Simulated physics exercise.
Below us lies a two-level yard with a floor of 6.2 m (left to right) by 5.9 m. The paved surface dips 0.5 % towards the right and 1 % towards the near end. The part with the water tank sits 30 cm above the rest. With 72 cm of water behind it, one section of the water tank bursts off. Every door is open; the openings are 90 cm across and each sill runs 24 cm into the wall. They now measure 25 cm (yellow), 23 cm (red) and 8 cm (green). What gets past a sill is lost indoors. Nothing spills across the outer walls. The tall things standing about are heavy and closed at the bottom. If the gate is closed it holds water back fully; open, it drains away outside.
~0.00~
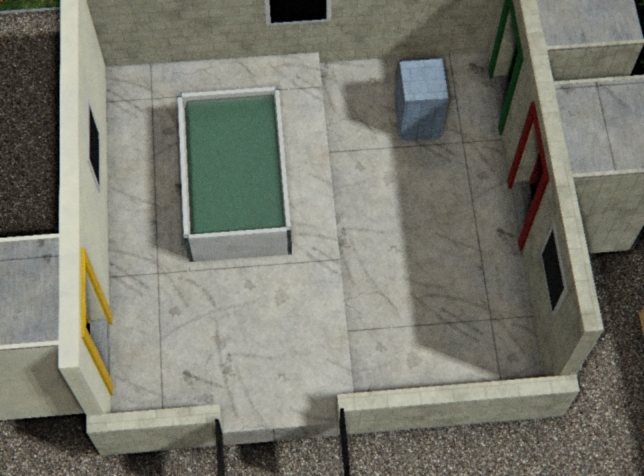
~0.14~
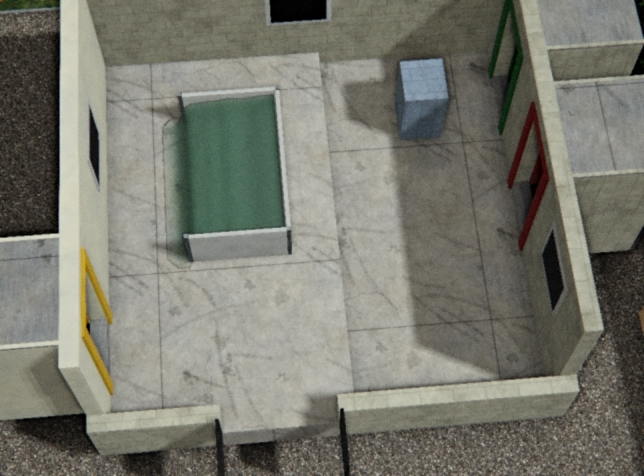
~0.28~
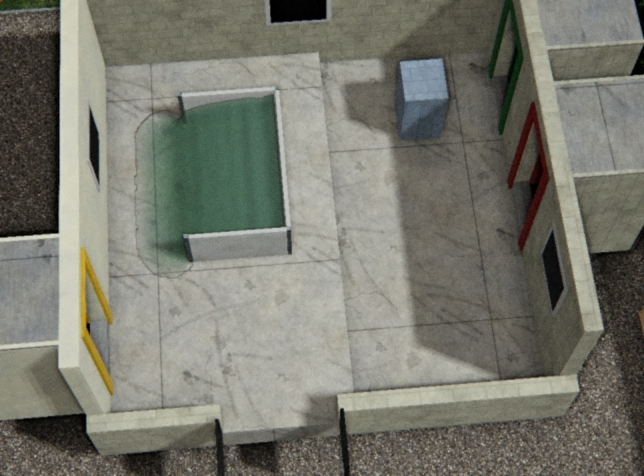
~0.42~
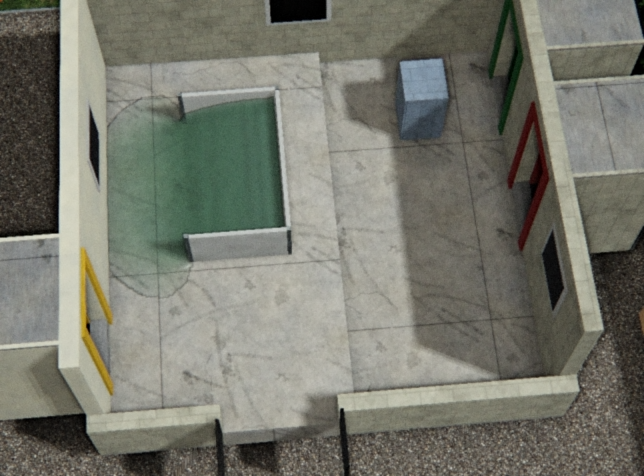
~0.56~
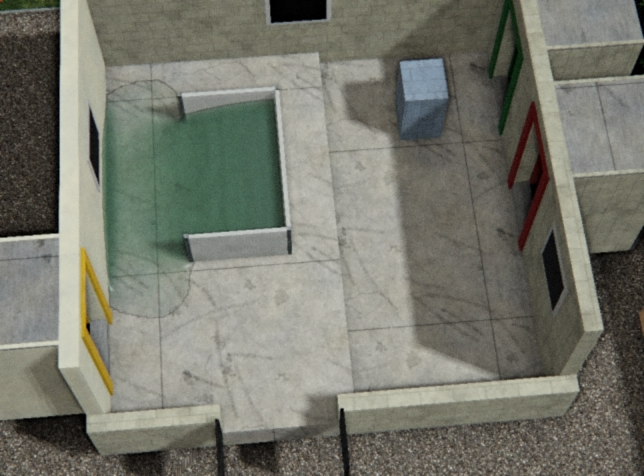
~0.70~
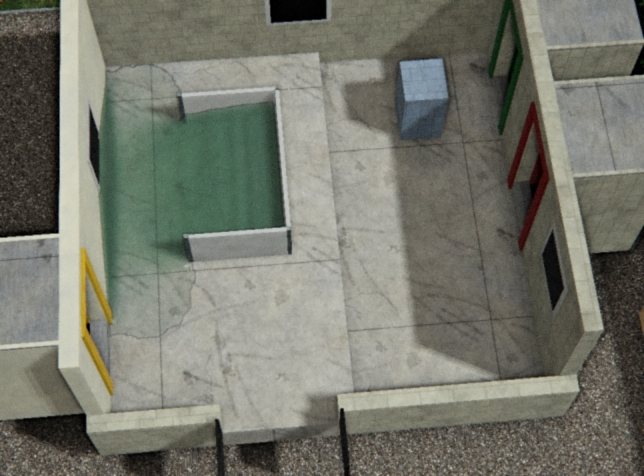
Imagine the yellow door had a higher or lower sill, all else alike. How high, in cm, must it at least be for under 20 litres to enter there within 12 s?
It would have to be roughly 10 cm high.
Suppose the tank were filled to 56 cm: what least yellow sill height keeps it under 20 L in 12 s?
Then roughly 7.0 cm.
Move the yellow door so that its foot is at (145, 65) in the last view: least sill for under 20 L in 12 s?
Roughly 32 cm.
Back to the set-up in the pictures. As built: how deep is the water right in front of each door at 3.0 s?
Depths in cm: Yellow 9, red 0, green 0.
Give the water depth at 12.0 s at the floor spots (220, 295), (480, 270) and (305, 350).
Roughly 1, 8 and 2 cm, in turn.
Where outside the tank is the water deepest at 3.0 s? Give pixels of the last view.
Around (112, 425).
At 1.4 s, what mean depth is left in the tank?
Roughly 25 cm on average.
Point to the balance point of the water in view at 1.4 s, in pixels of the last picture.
At about (169, 197).
After 1.4 s water covers 20 % of the floor, deepest (52 cm) near (107, 73); 14 cm at the yellow door, 0 litres in over its 25 cm sill.
After 3.0 s water covers 50 % of the floor, deepest (28 cm) near (112, 425); 9 cm at the yellow door, 0 litres in over its 25 cm sill.
After 12.0 s water covers 90 % of the floor, deepest (12 cm) near (394, 408); 6 cm at the yellow door, 0 litres in over its 25 cm sill.
At the yellow door as built, the water arrived by 0.9 s and peaked near 14 cm at 1.6 s.
Run again over the same 12 s with other heights there, 34 litres in over 8.5 cm, 13 litres over 11 cm. The limit of 20 litres is kept from about 10 cm up.
